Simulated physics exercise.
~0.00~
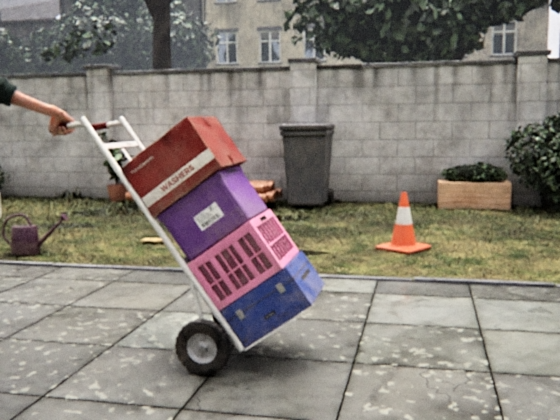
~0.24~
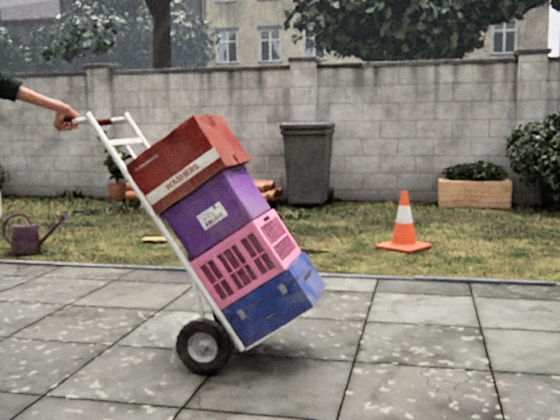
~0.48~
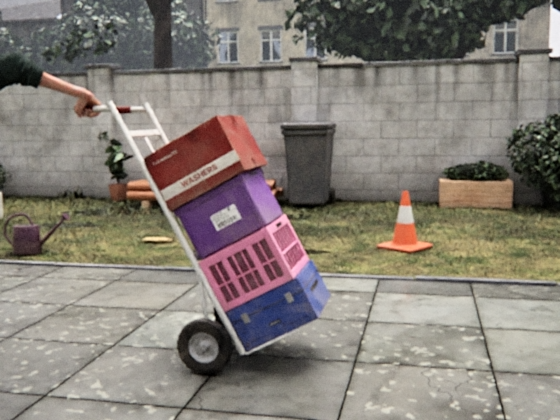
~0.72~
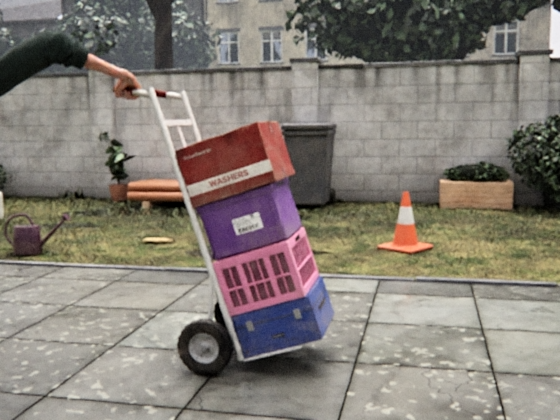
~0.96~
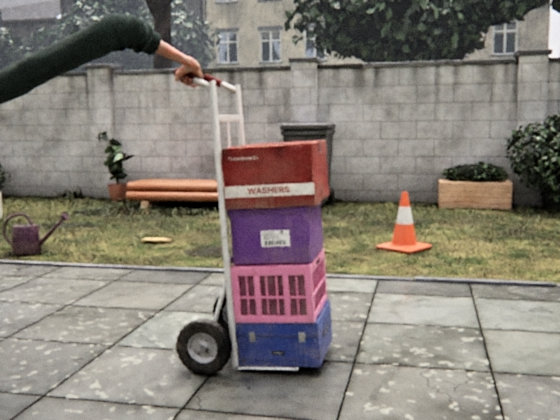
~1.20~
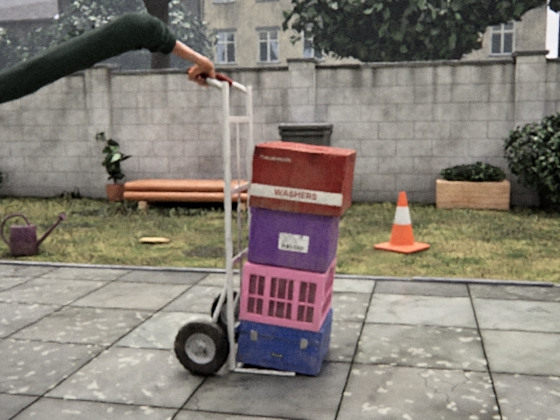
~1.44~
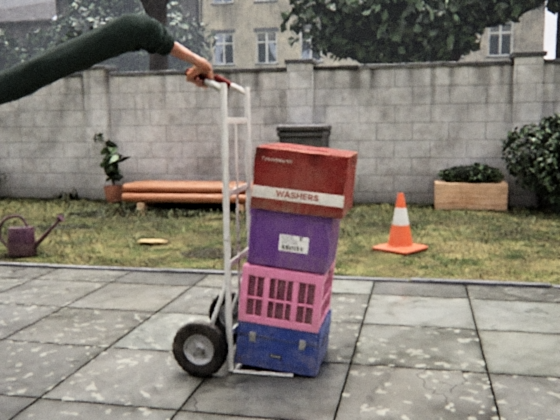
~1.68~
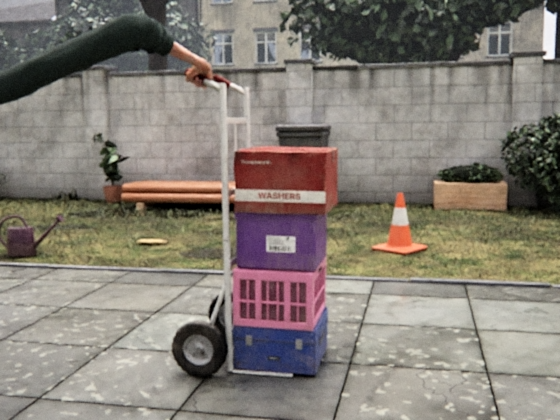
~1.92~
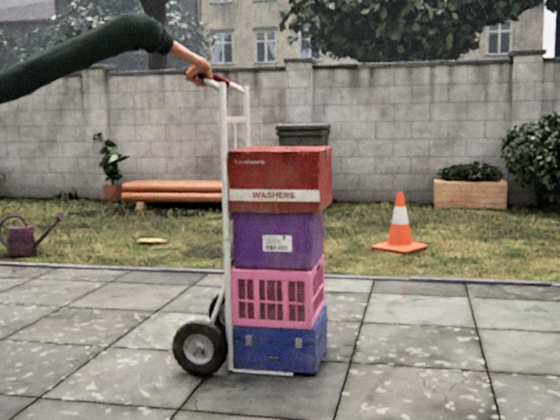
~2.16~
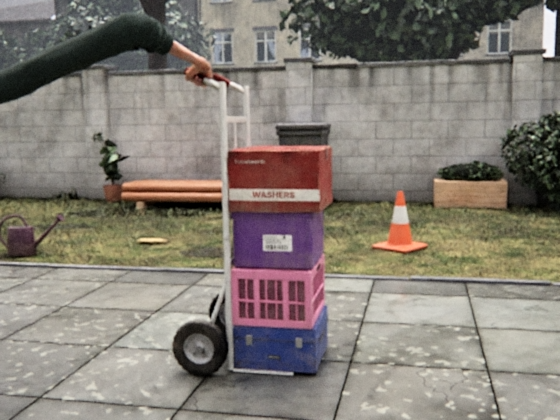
A hand tilted a loaded hand truck upright, faster and faster, until its plate met the paving; the red, purple, pink and blue stack tipped slightly forward, rocked back, and ended standing straight on the truck, still held by the hand.
